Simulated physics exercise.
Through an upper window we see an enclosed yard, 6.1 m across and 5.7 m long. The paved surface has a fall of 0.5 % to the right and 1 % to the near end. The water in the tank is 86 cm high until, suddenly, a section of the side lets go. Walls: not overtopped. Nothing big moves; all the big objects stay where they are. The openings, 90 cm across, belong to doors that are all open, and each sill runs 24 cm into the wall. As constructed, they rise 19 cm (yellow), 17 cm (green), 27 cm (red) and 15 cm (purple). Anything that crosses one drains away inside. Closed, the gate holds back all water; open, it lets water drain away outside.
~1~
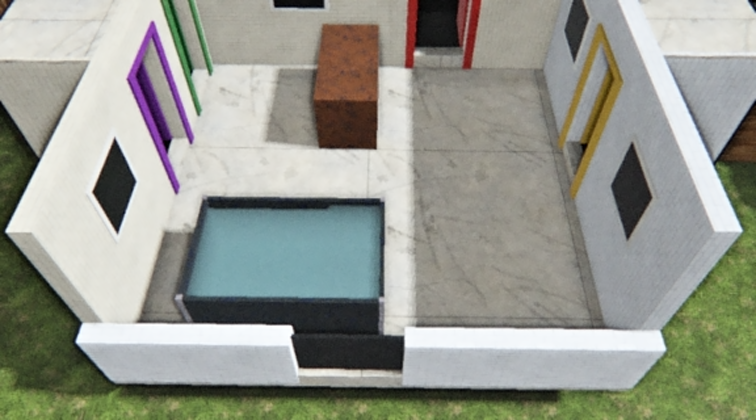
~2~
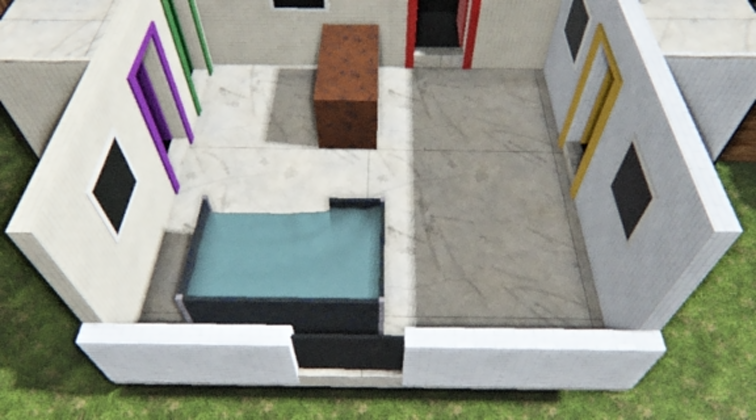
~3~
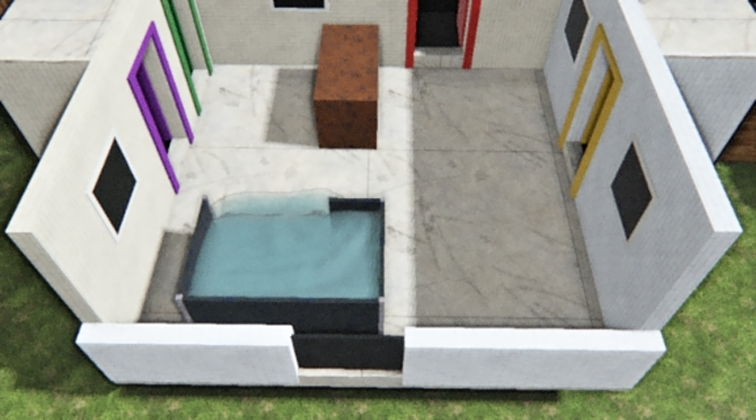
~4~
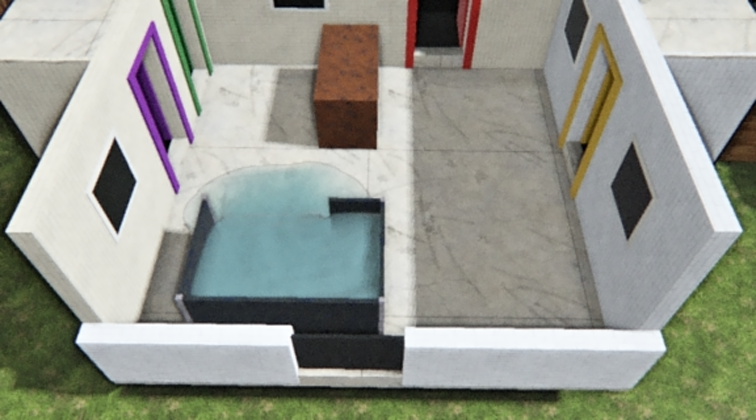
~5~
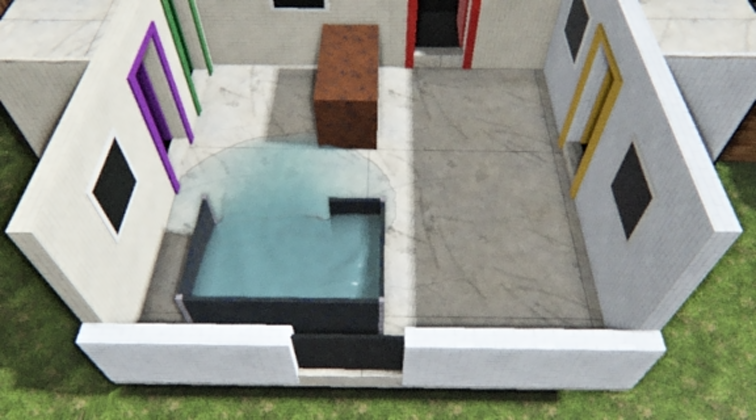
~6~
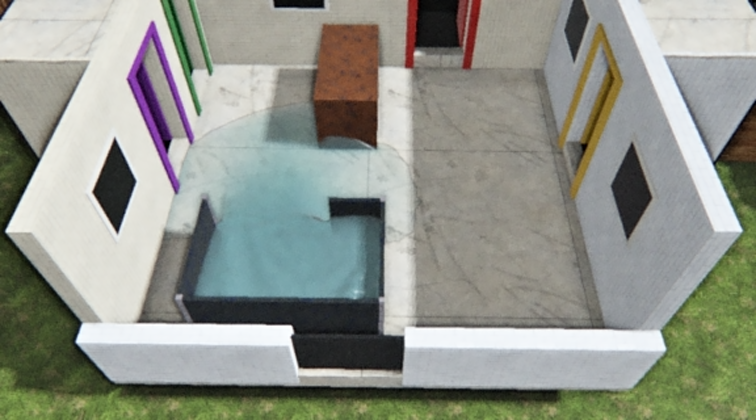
Water pouring through a gap in the far side of a dark-walled tank, spreading across a pale walled yard past a brown block.
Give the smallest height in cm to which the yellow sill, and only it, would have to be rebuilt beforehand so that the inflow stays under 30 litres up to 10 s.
Roughly 8 cm.
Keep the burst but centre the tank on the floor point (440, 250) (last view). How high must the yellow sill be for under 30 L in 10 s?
Then close to 8.0 cm.
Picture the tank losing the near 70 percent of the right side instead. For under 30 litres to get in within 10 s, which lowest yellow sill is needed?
Minimum height: Approx. 12.0 cm.
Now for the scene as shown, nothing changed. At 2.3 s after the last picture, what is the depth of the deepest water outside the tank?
Roughly 36 cm.
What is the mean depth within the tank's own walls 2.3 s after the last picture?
Around 21 cm deep on average.
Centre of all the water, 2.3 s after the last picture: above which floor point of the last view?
Roughly (300, 162).
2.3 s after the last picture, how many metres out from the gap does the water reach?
Front distance: Approx. 5.8 m.
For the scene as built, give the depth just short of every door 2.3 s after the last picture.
Depths in cm: Yellow 10, green 32, red 4, purple 15.
Then, 0.7 s after the last picture water covers 40 % of the floor, deepest (44 cm) near (222, 68); it has not reached the yellow door.
Then, 2.3 s after the last picture water covers 70 % of the floor, deepest (36 cm) near (305, 110); 10 cm at the yellow door, 0 litres in over its 19 cm sill.
Then, 9.3 s after the last picture water covers 95 % of the floor, deepest (16 cm) near (445, 359); 13 cm at the yellow door, 0 litres in over its 19 cm sill.
At the yellow door as built, the water peaked near 13 cm, 9.3 s after the last picture.
Run again over the same 10 s with other heights there, 55 litres in over 6.5 cm, 14 litres over 9 cm. The limit of 30 litres is kept from about 8 cm up.
